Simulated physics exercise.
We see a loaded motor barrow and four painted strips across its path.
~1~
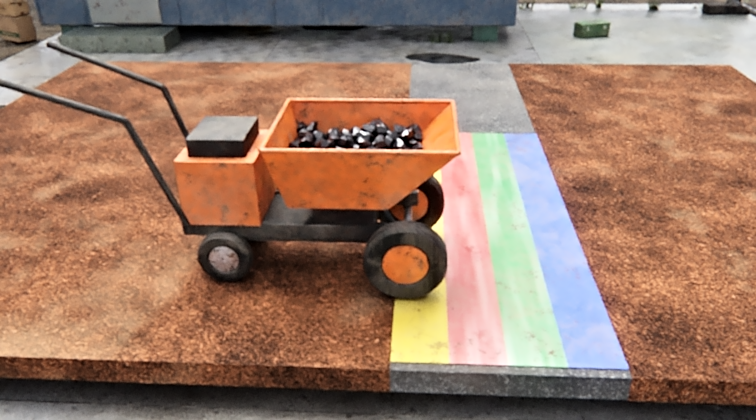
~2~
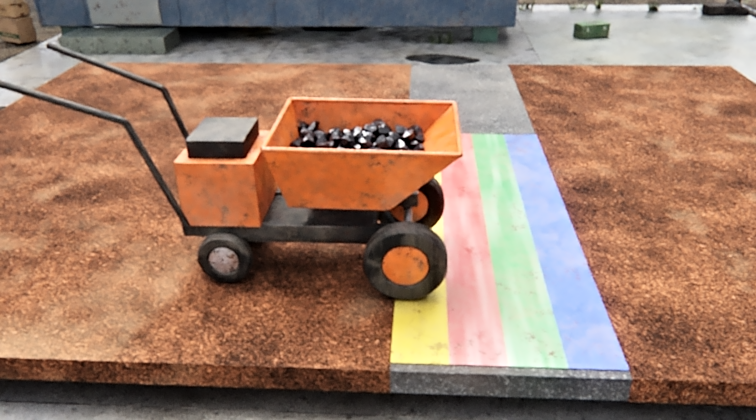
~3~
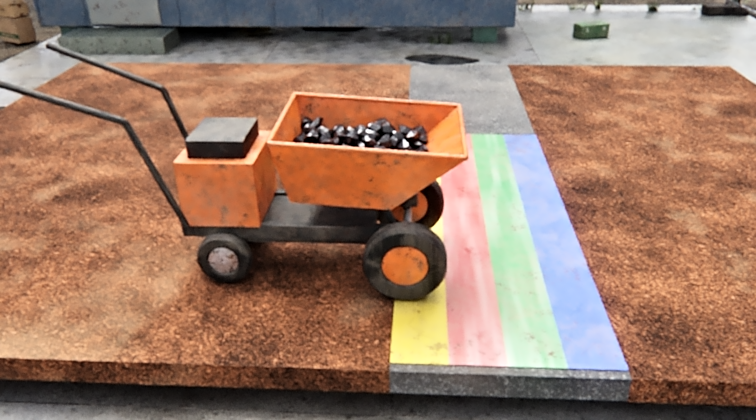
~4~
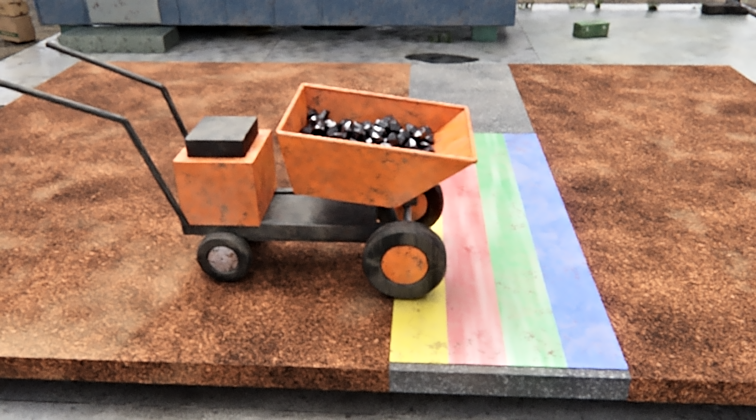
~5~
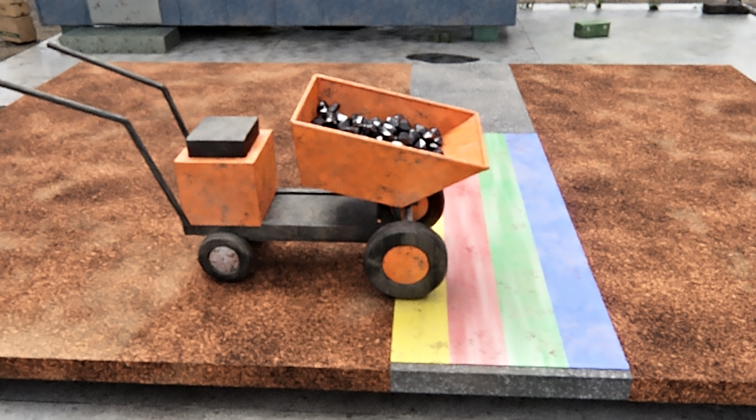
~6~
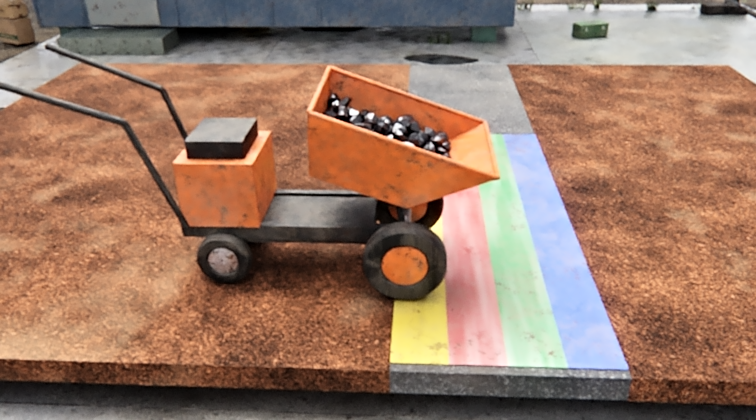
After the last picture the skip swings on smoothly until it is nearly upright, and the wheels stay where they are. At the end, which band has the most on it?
Most lies over the blue band.
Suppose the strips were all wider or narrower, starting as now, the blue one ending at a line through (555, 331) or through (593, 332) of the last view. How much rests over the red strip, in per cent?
About 0 and 0 per cent.
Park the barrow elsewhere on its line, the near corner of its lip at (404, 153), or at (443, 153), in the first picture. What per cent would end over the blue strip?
Near 20 % and 30 %.
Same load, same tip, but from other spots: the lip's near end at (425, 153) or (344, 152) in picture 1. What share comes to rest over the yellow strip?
Roughly 0 per cent, and 10 per cent.
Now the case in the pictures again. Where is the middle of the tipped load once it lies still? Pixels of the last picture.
Around (562, 261).
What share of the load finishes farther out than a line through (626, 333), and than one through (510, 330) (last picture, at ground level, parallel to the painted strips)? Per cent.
Roughly 10 per cent, and 70 per cent.
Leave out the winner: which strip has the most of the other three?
The runner-up: That green strip.
Shortly afterwards, skip tipped steeply; the whole lot in the skip.
Next, skip tipped steeply; the bulk in the skip; a little over the green strip; near a quarter over the blue strip; only a few off the paint.
Some moments later, skip tipped right over; near a quarter in the skip; a little over the green strip; near half over the blue strip; a little off the paint.
In the end, skip tipped right over; near a quarter in the skip; none at all over the yellow strip; none at all over the red strip; a little over the green strip; near half over the blue strip; a little off the paint.
